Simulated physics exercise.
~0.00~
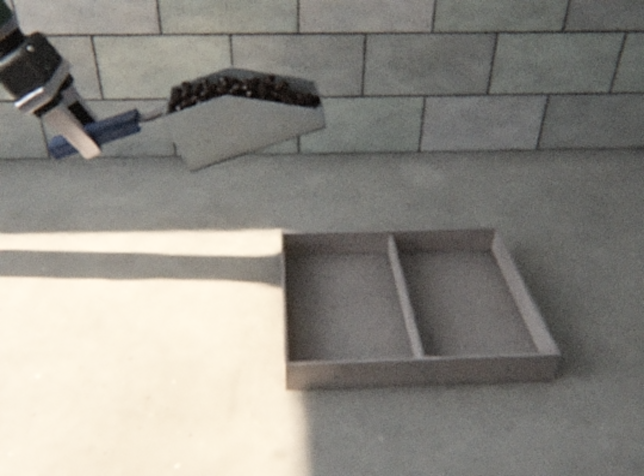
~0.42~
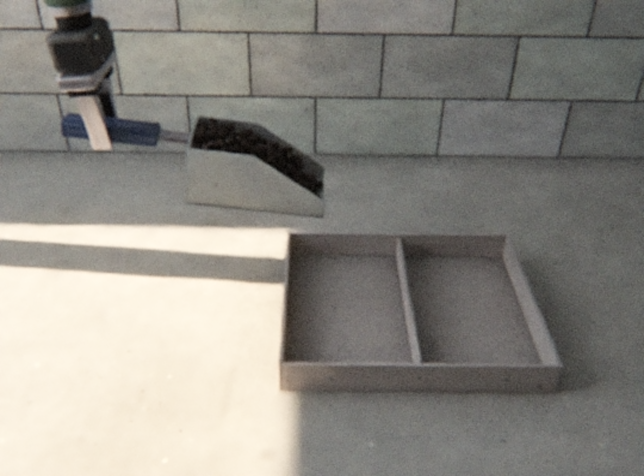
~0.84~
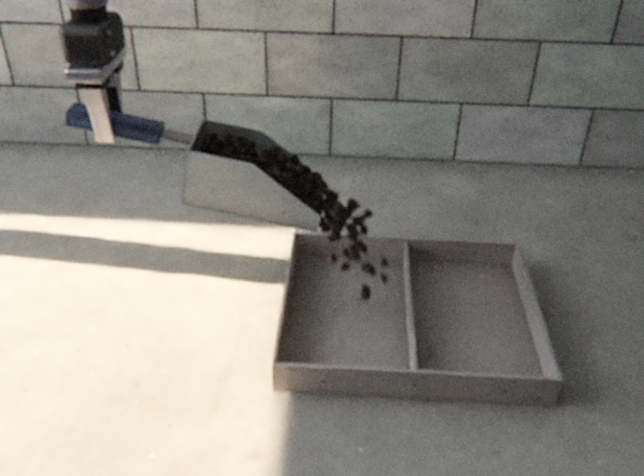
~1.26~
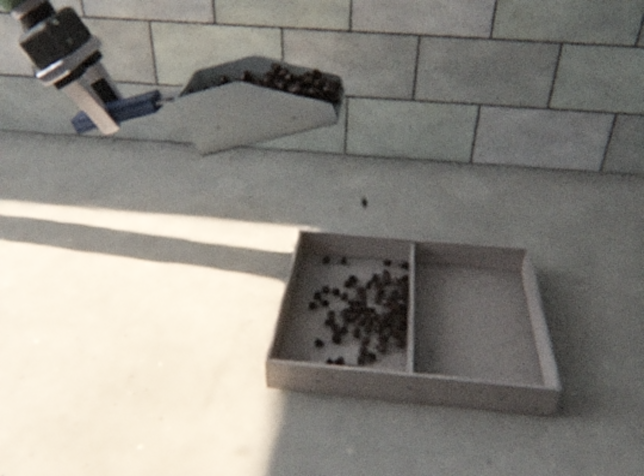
On a grey table before a tiled wall, a robot arm lowered and tipped a metal scoop of dark beans, spilling some into the left side of a divided tray, then tilted it back and lifted it, most of the load still inside.
